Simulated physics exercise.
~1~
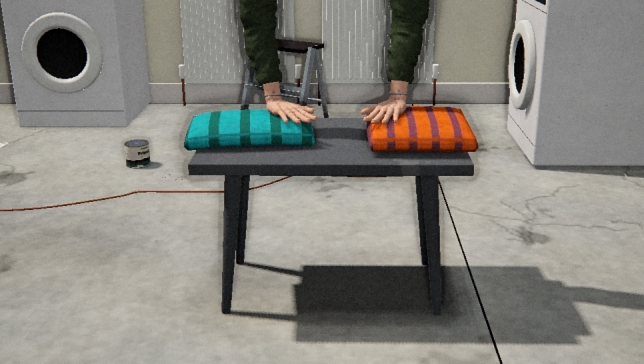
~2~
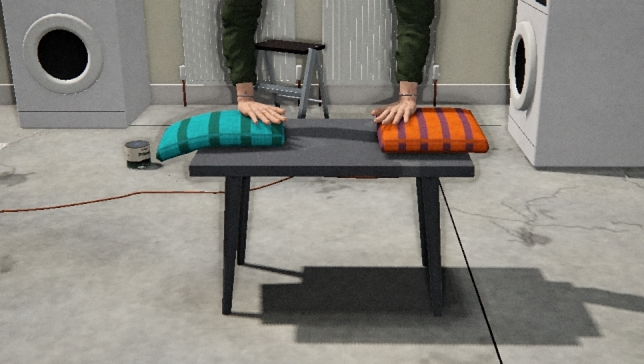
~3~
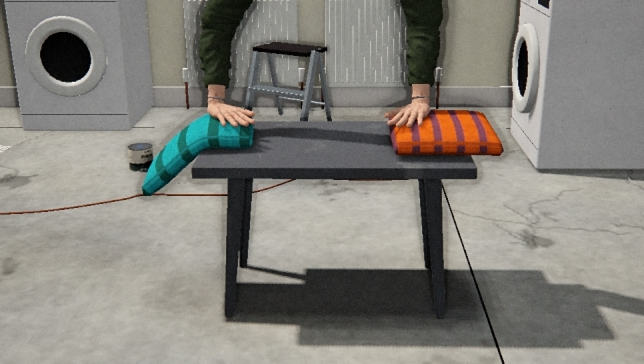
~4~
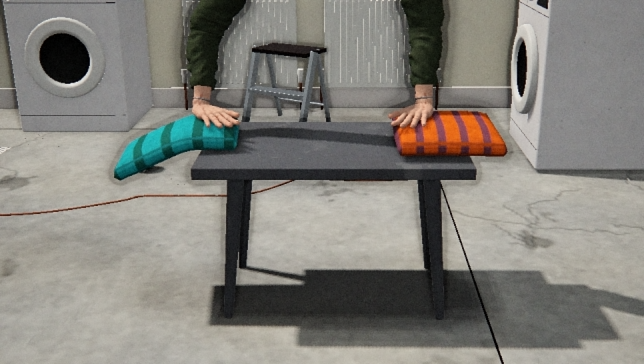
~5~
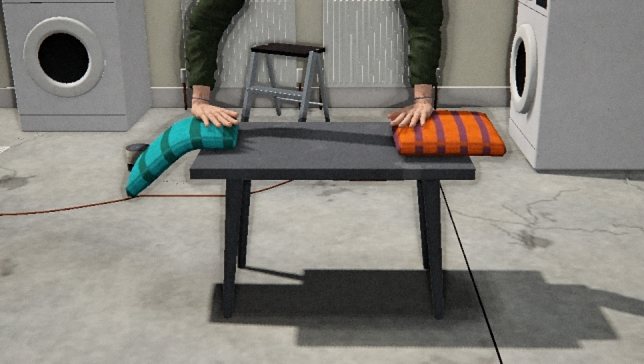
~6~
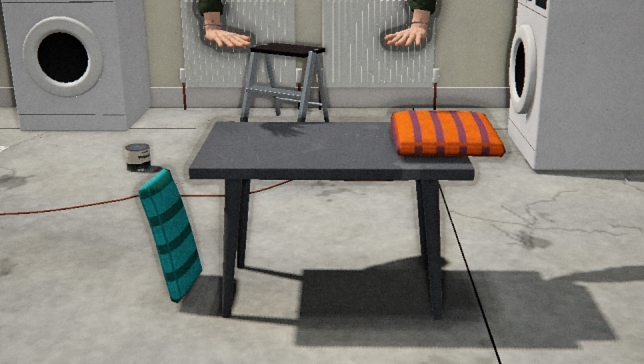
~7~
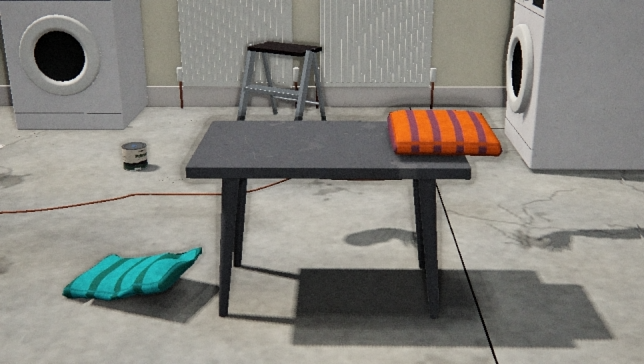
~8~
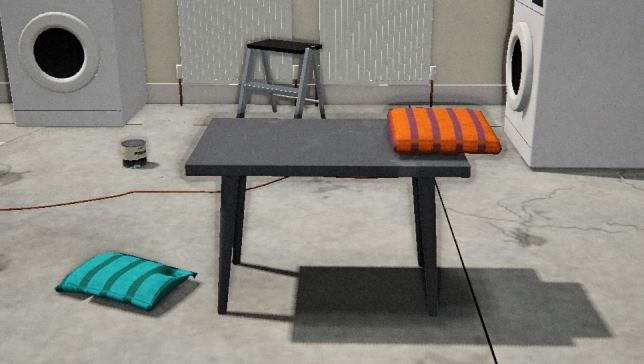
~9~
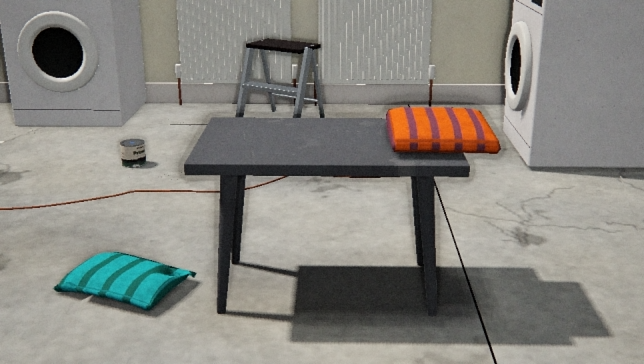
At first, two hands rest on a turquoise striped folded blanket and an orange striped cushion lying on a low dark table. The hands push them apart, the blanket toward the left end and the cushion toward the right. The blanket slides out past the left edge until its outer part droops downward, while the cushion stops at the right end. Then the hands let go and draw back out of view. The blanket tips off and drops beside the table, ending flat on the concrete floor at left, while the orange cushion stays still on the tabletop.
